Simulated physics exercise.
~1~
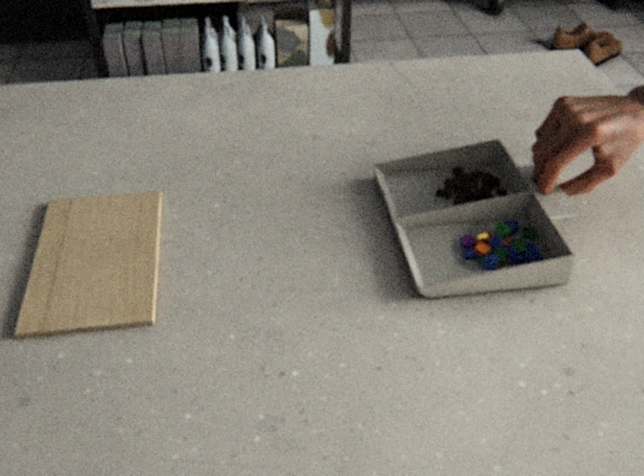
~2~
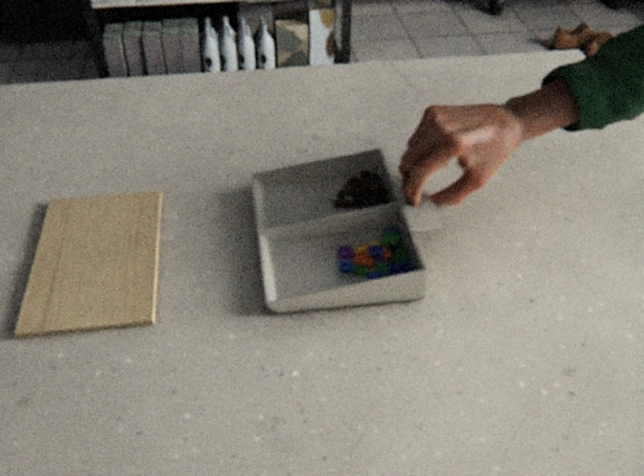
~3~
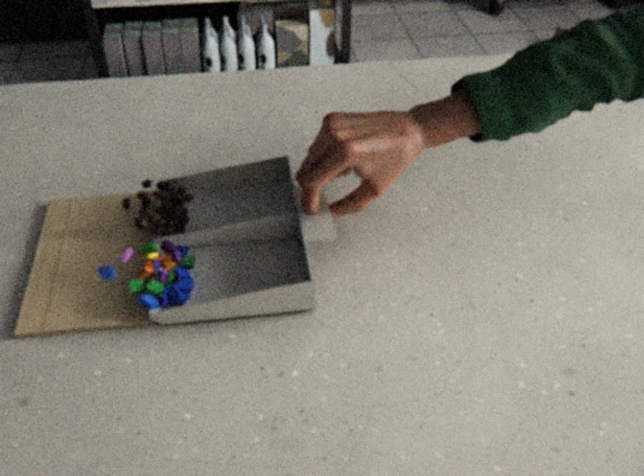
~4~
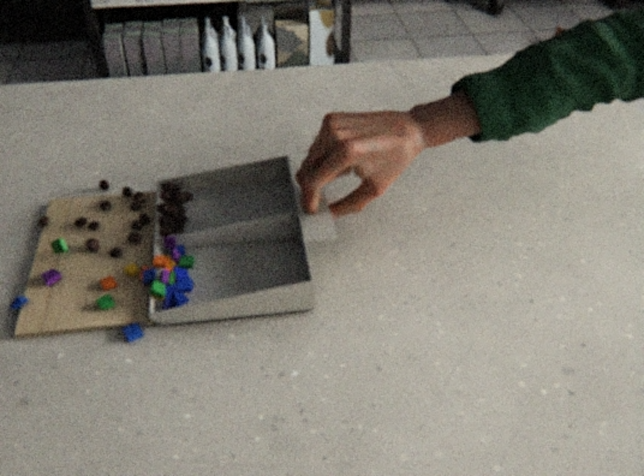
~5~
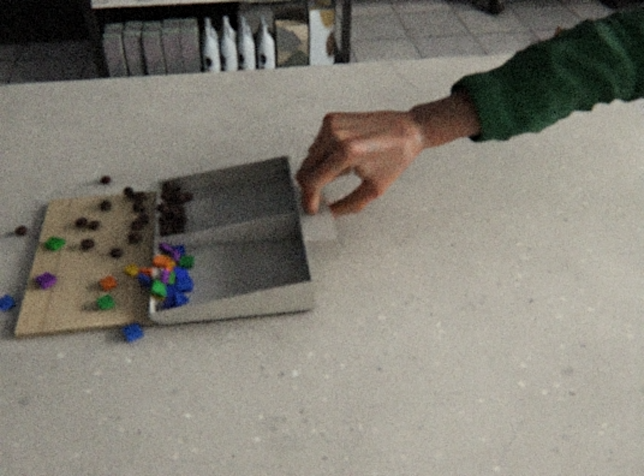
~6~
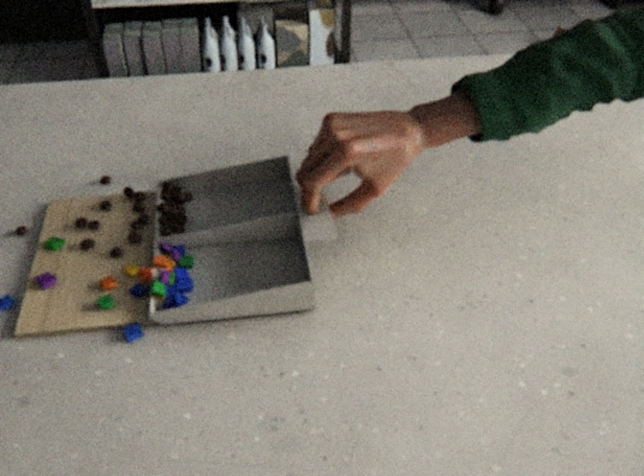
A hand slides a divided tray left into a board, spilling some beads and dark bits.
